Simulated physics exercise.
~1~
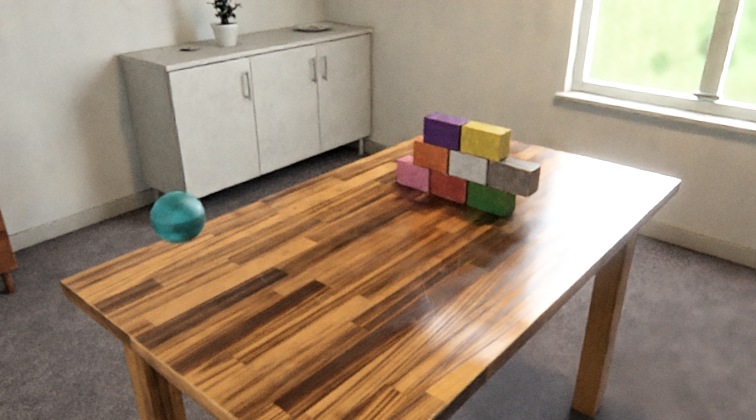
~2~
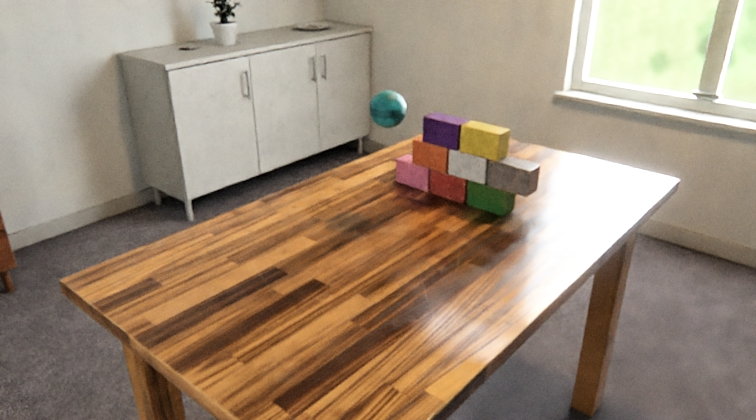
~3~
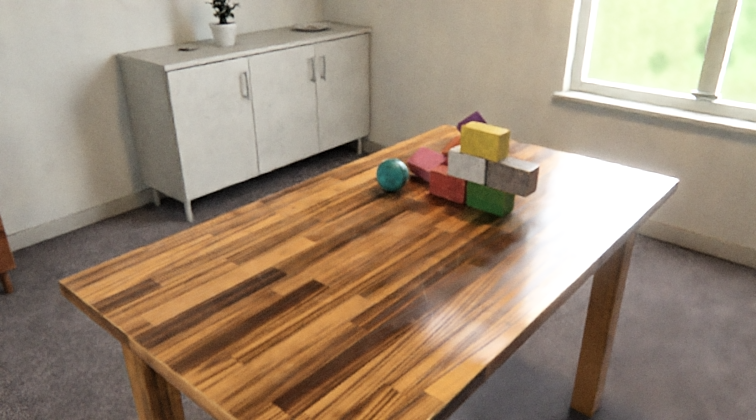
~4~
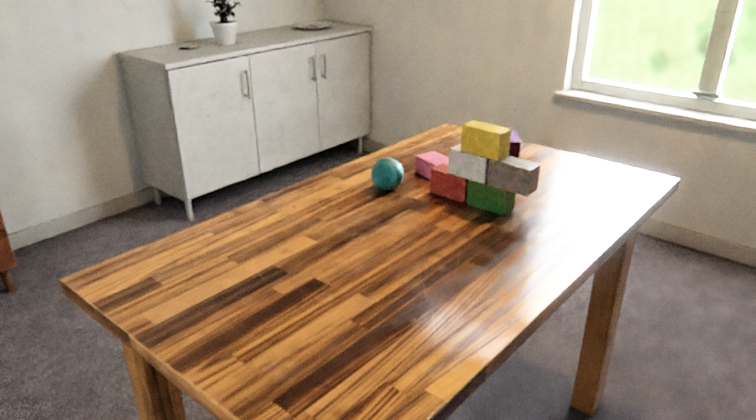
A turquoise ball flies in from the left above a striped wooden table, toward a small stack of coloured blocks, seen from above in a room with a pale cabinet and a window. Purple and yellow blocks top the stack, orange, white and grey sit in the middle, and pink, red and green form the base. The ball strikes the left side and drops to the tabletop, while the purple, orange and pink blocks are knocked loose. The purple one tumbles behind the stack and the orange disappears from sight. Pink rests toppled beside red, and yellow stays upright on top.
